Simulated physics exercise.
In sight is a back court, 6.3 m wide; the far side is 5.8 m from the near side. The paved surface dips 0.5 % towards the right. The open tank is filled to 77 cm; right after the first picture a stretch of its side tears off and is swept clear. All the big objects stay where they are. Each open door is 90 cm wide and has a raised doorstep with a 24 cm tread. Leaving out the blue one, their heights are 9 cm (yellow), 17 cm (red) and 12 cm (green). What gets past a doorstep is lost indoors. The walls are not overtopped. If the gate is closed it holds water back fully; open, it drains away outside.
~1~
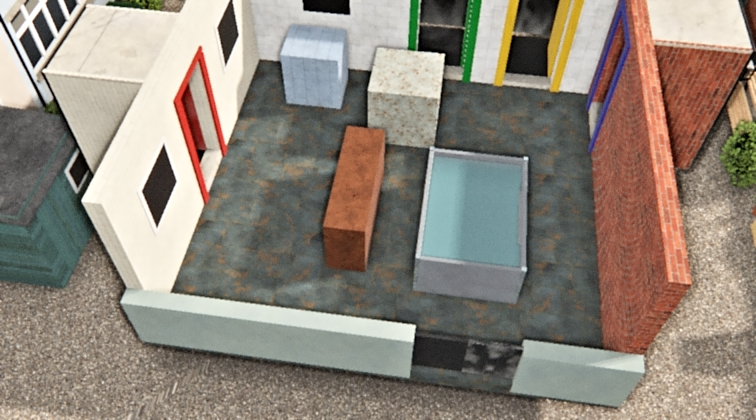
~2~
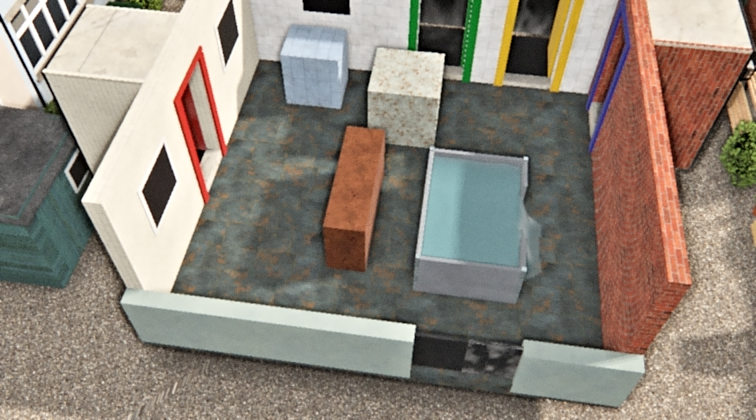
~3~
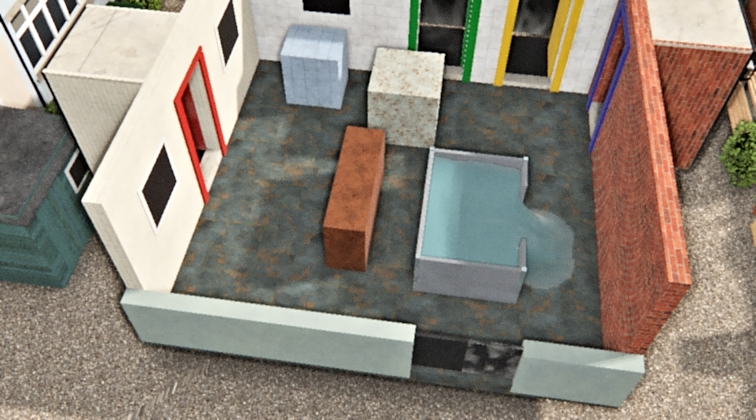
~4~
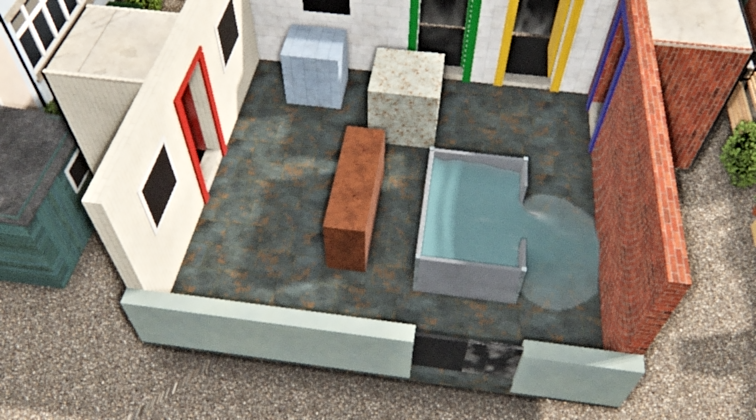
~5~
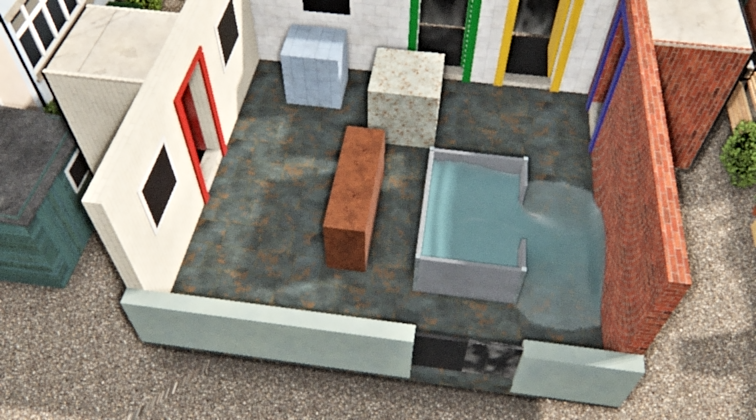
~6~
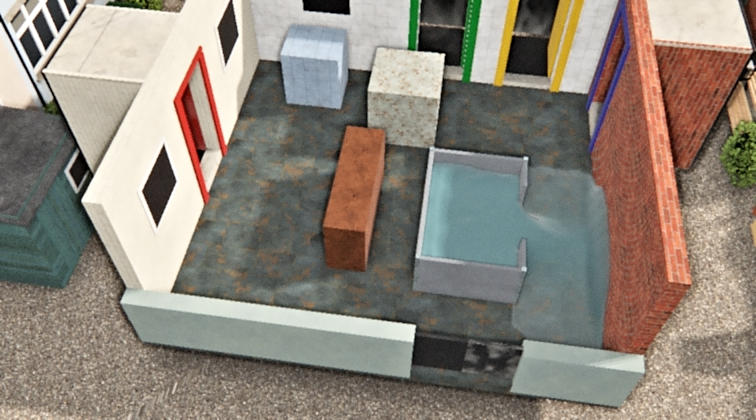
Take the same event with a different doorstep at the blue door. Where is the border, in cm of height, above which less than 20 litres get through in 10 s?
Close to 7 cm is just enough.
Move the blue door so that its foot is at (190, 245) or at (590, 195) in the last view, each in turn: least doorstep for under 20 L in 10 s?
About 10.0 and 22 cm.
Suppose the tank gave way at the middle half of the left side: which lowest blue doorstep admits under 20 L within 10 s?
About 9.0 cm.
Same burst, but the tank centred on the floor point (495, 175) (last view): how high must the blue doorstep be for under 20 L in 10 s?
About 13.5 cm.
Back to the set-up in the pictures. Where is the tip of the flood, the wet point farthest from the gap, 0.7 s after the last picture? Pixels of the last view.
At about (579, 100).
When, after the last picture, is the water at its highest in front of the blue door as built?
Near 8.0 s.
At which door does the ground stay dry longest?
It is the red one.
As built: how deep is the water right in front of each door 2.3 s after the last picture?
Depths in cm: Yellow 20, red 0, green 10, blue 6.
Then, 0.7 s after the last picture water covers 15 % of the floor, deepest (52 cm) near (593, 379); 7 cm at the blue door, 0 litres in over its 24 cm doorstep.
Then, 2.3 s after the last picture water covers 50 % of the floor, deepest (30 cm) near (587, 250); 6 cm at the blue door, 0 litres in over its 24 cm doorstep.
Then, 9.3 s after the last picture water covers 95 % of the floor, deepest (12 cm) near (311, 112); 9 cm at the blue door, 0 litres in over its 24 cm doorstep.
At the blue door as built, the water peaked near 10 cm, 8.1 s after the last picture.
Run again over the same 10 s with other heights there, 27 litres in over 6 cm, 12 litres over 8 cm. The limit of 20 litres is kept from about 7 cm up.
